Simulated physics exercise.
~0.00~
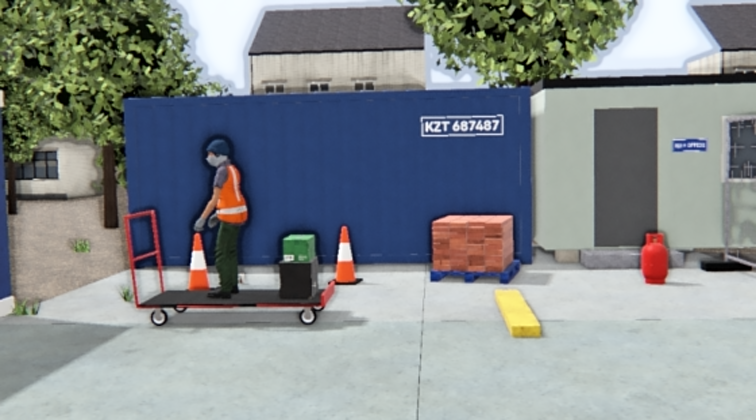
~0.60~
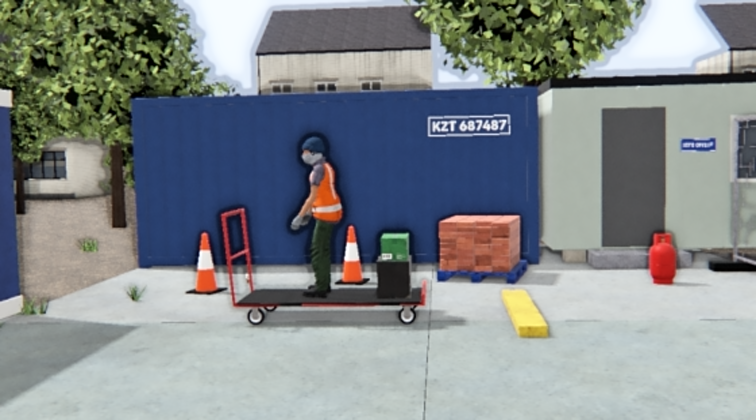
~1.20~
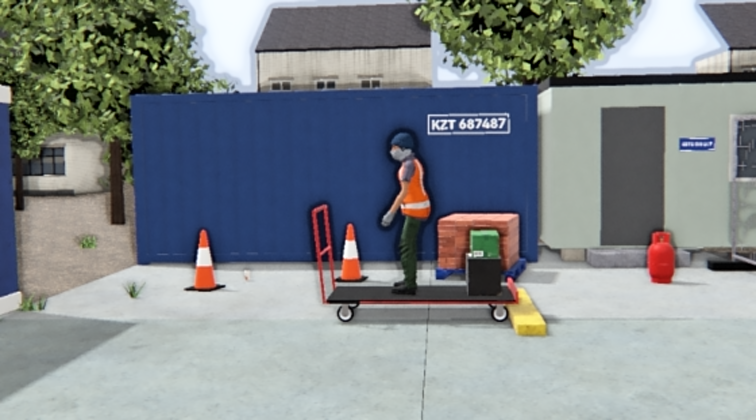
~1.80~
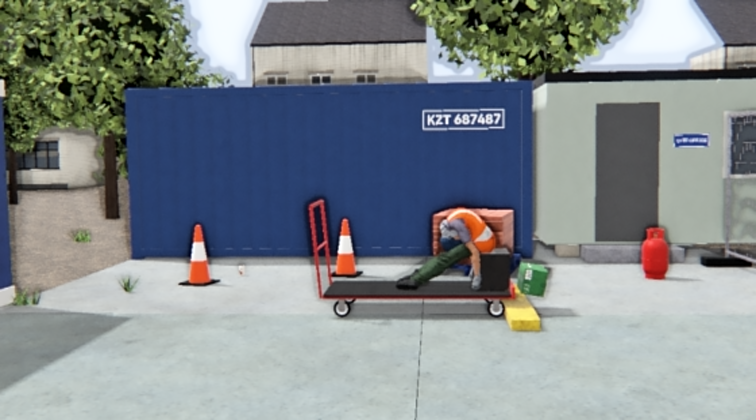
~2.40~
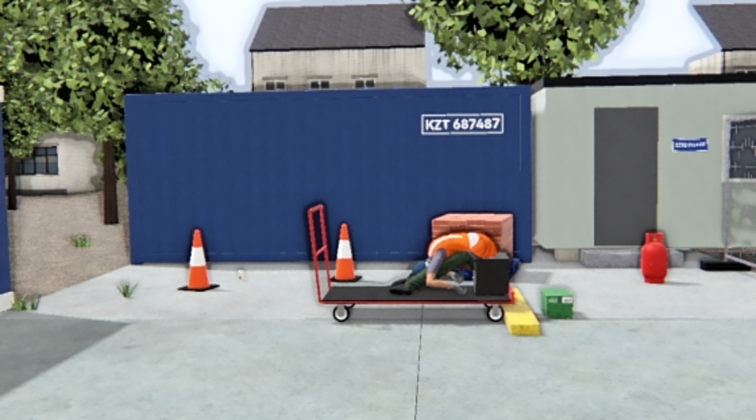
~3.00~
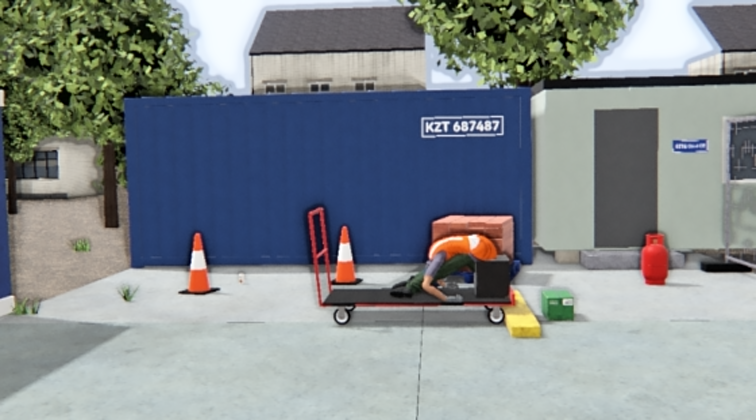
Worker riding a flatbed trolley rightward into a yellow kerb, crumpling over a black box as a green carton tumbles off.
